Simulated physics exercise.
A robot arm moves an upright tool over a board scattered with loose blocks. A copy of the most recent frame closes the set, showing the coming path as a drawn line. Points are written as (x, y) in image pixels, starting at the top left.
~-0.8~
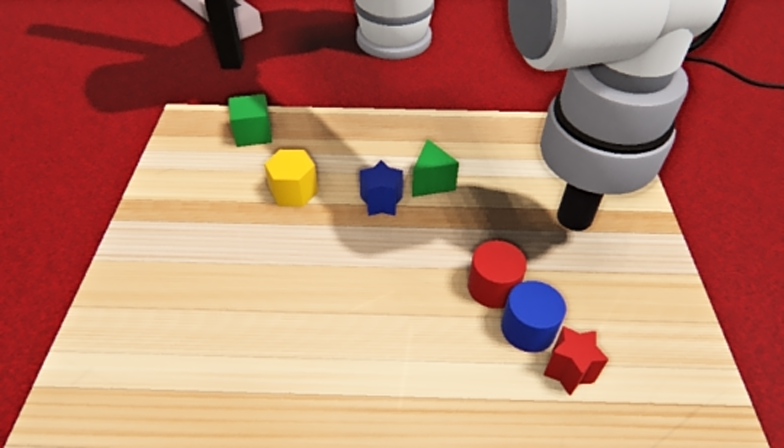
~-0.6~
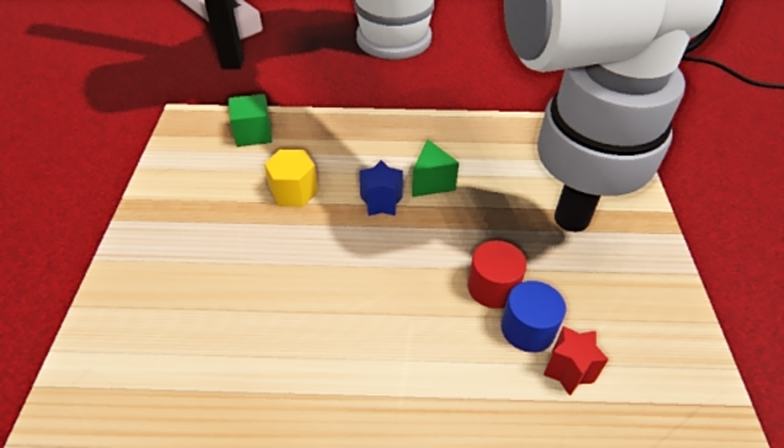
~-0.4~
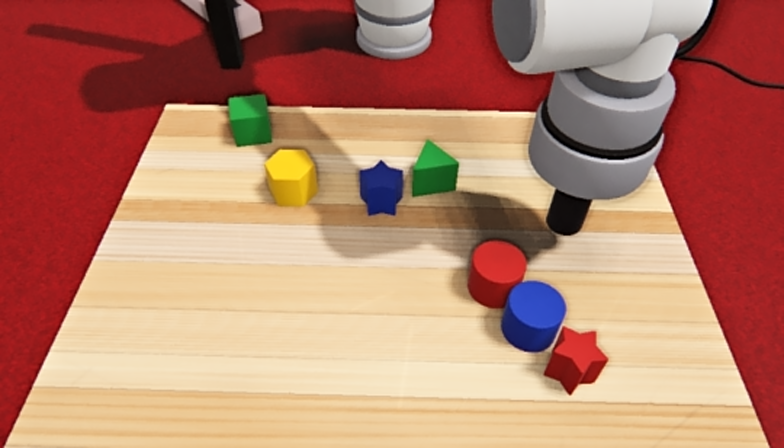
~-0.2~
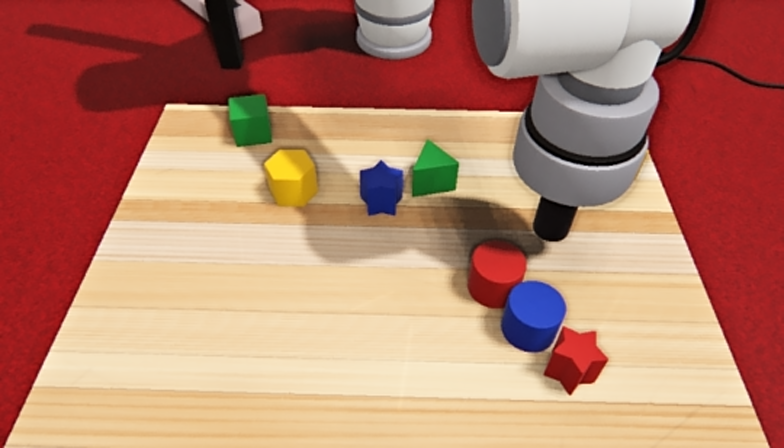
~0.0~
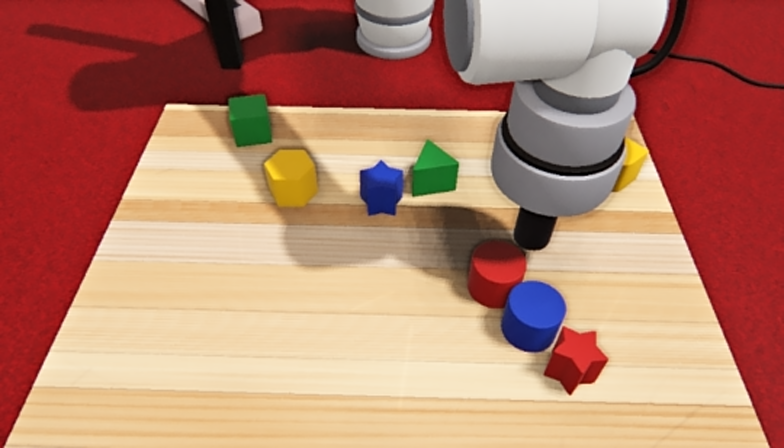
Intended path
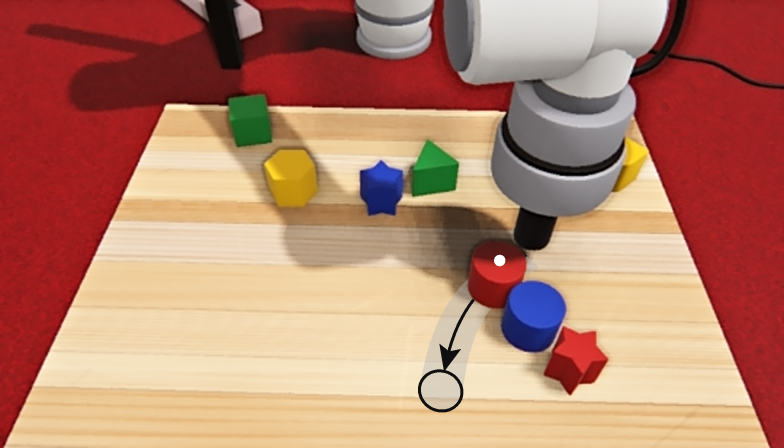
On a wooden board over red cloth, a robot arm moves its black tool slightly left toward unmoving red and blue cylinders.
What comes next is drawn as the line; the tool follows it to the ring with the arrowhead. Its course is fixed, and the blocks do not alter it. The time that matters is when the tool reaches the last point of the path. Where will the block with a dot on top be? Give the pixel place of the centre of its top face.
At pixel (401, 398).
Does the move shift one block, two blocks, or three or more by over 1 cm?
Looking at the path, I think only one of the blocks ends up more than 1 cm away.
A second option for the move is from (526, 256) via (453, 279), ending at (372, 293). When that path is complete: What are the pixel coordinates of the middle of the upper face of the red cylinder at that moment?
For the centre of its top, I'd go with (465, 291).
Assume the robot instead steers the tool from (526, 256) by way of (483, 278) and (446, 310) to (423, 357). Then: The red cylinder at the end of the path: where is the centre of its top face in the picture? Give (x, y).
Its top middle will sit at (457, 373).
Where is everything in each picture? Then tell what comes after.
The first picture shows tip of the tool at (574, 220), middles of tops, red cylinder at (500, 261), blue cylinder at (538, 303).
The second picture shows tool at (571, 221), nothing pushed.
The third picture shows tool at (563, 224), nothing pushed.
The fourth picture shows tool at (550, 230), nothing pushed.
The fifth picture shows tool at (531, 238), red cylinder at (500, 261), blue cylinder at (538, 303).
The line goes from (526, 256) over (485, 287) and (456, 331) to (441, 390); the dot is on the red cylinder.
What follows on the original path. One third of the way, tool at (489, 270); red cylinder at (468, 292).
Two thirds of the way, tool at (458, 315); red cylinder at (435, 343).
At the end, tool at (443, 376); red cylinder at (401, 398); blue cylinder unmoved.
